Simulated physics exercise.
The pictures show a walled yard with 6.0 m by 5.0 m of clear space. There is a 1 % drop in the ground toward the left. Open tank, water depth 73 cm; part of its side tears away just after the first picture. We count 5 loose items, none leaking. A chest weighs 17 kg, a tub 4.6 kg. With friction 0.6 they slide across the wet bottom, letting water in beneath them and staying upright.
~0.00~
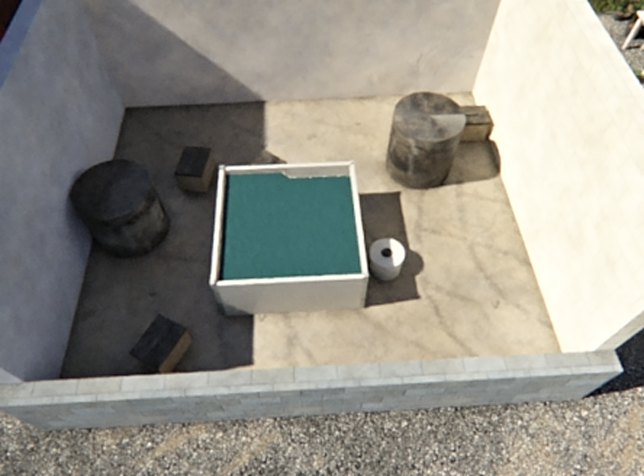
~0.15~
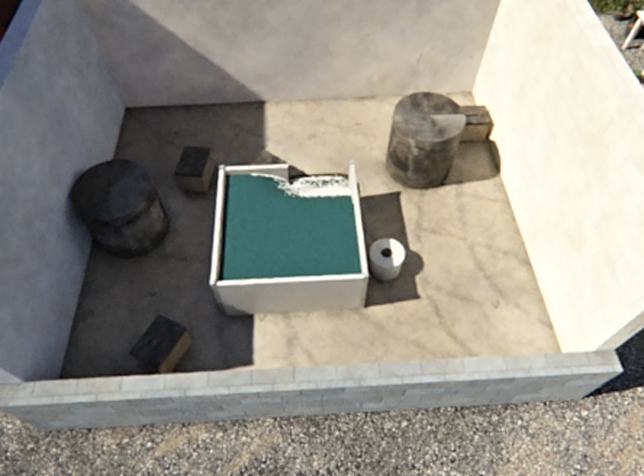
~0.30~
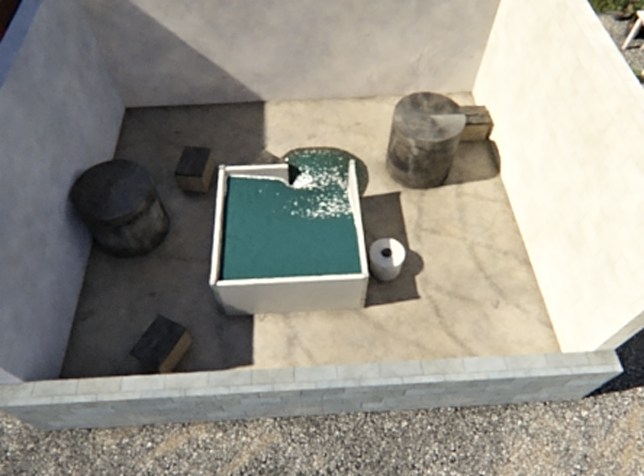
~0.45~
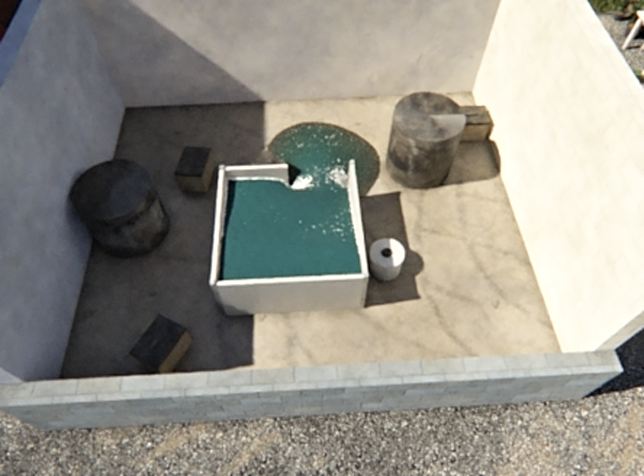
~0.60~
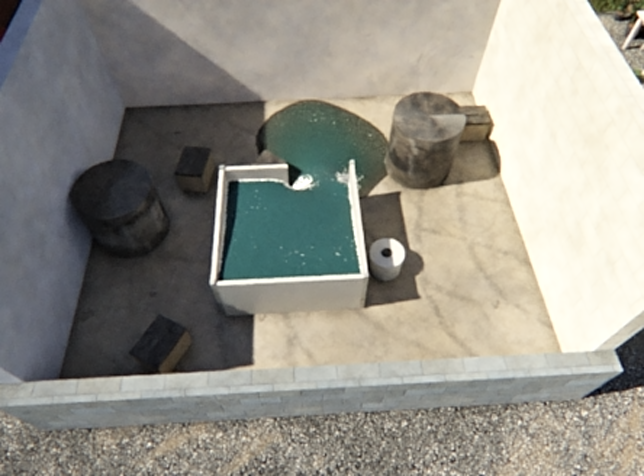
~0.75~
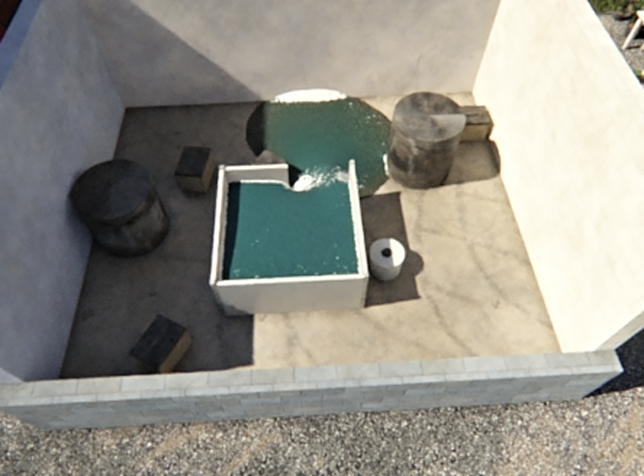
In a walled yard seen from above, a square open tank of green water stands among dark drums and small boxes. Part of its far side gives way, and water pours through the gap with white foam, spreading across the ground toward the back wall and the right-hand drum, while the surrounding objects stay still.
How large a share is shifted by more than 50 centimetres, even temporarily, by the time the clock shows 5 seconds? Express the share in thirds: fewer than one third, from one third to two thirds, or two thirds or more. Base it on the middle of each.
It will be a small part, under one third.
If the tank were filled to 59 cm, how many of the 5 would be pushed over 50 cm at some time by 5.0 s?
Then it comes to 1.
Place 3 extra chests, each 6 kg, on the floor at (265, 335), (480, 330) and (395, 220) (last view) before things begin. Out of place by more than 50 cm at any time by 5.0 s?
Below, above, below.
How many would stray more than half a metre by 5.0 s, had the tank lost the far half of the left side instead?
Then it comes to 2 of them.
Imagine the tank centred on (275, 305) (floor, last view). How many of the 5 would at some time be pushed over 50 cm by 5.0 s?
The count would be 2.
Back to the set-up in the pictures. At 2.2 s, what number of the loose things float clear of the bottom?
Just then, the number is 0.
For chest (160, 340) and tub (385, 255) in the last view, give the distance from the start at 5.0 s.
In that order: 0 cm, 0 cm.
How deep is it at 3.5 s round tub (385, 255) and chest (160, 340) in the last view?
About 1 and 0 cm.
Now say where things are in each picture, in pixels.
The first picture shows a chest at (264, 167) rests on the ground; a chest at (472, 114) rests on the ground; water covers 2.9 m2; 0 of 5 have shifted.
The second picture shows a chest at (264, 167), on the bottom; a chest at (472, 114) rests on the ground; water covers 3.4 m2; 0 of 5 have shifted.
The third picture shows a chest at (264, 167) rests on the ground; a chest at (472, 114), on the bottom; water covers 4.2 m2; 0 of 5 have shifted.
The fourth picture shows a chest at (264, 167), on the bottom; a chest at (472, 114), on the bottom; 5.2 m2 under water; 0 of 5 have shifted.
The fifth picture shows a chest at (264, 167), on the bottom; a chest at (472, 114), on the bottom; 6.5 m2 under water; 0 of 5 have shifted.
The sixth picture shows a chest at (264, 167) rests on the ground; a chest at (472, 114), on the bottom; 7.5 m2 under water; 0 of 5 have shifted.
After 1.1 s 0 of 5 are over 50 cm from their spots; 0 afloat.
After 2.2 s 0 of 5 are over 50 cm from their spots; 0 afloat.
After 3.5 s 1 of 5 are over 50 cm from their spots; 0 afloat.
After 5.0 s 1 of 5 are over 50 cm from their spots, and 1 have been at some point; 0 afloat.
